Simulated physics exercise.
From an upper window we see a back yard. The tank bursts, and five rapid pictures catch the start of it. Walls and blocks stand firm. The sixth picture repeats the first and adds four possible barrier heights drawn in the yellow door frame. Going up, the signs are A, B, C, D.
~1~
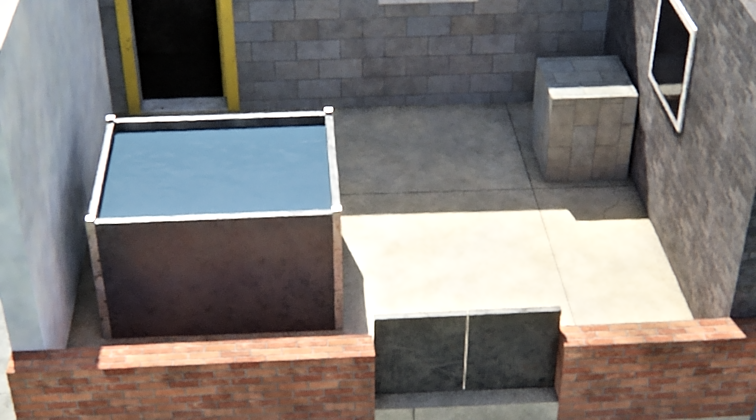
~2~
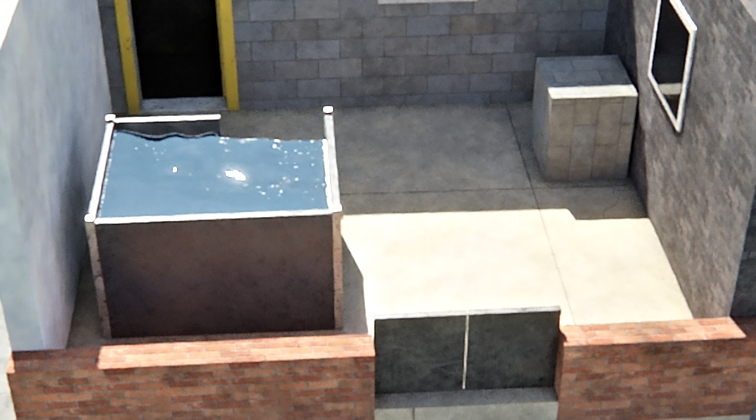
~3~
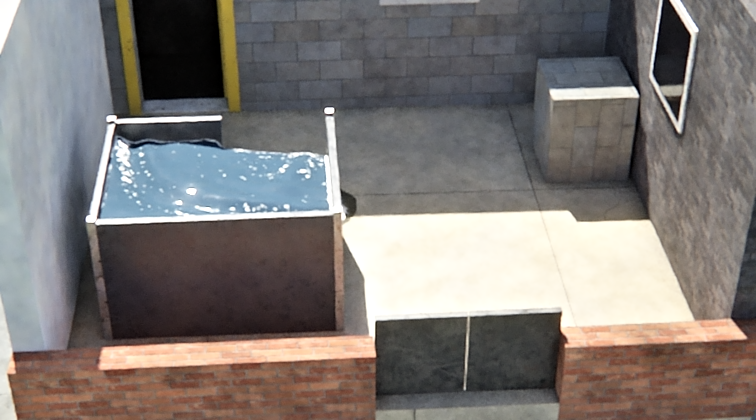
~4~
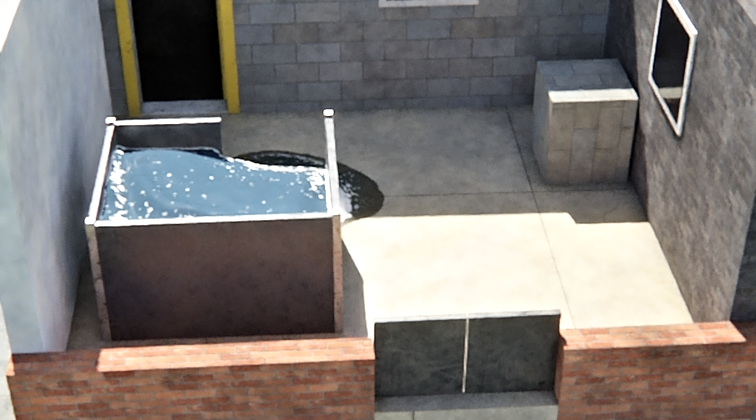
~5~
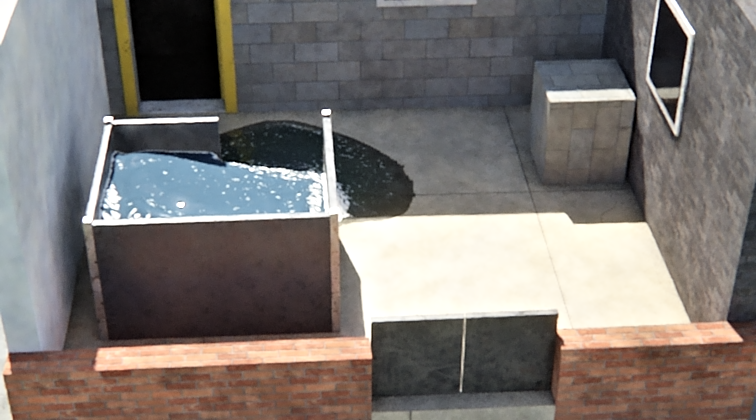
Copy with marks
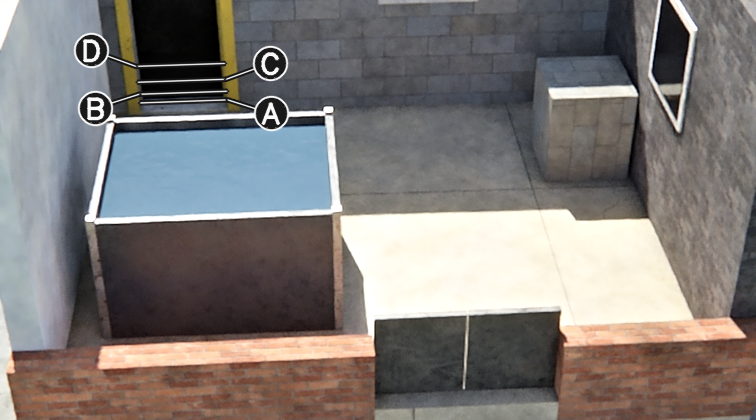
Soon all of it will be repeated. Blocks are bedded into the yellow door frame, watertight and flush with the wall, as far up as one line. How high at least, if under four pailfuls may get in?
The limit is C.
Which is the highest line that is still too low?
That would be B.
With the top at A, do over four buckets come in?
Yes.
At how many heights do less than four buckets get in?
Two.
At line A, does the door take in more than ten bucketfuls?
Yes.
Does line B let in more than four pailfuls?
Yes.
On the marked copy, A at (184, 101); B at (183, 92); C at (182, 80); D at (180, 64); from the bottom up A, B, C, D.
With A, dozens of bucketfuls pour in.
With B, about 10 bucketfuls get in.
With C, a bucket or two gets in.
With D, nothing gets over.
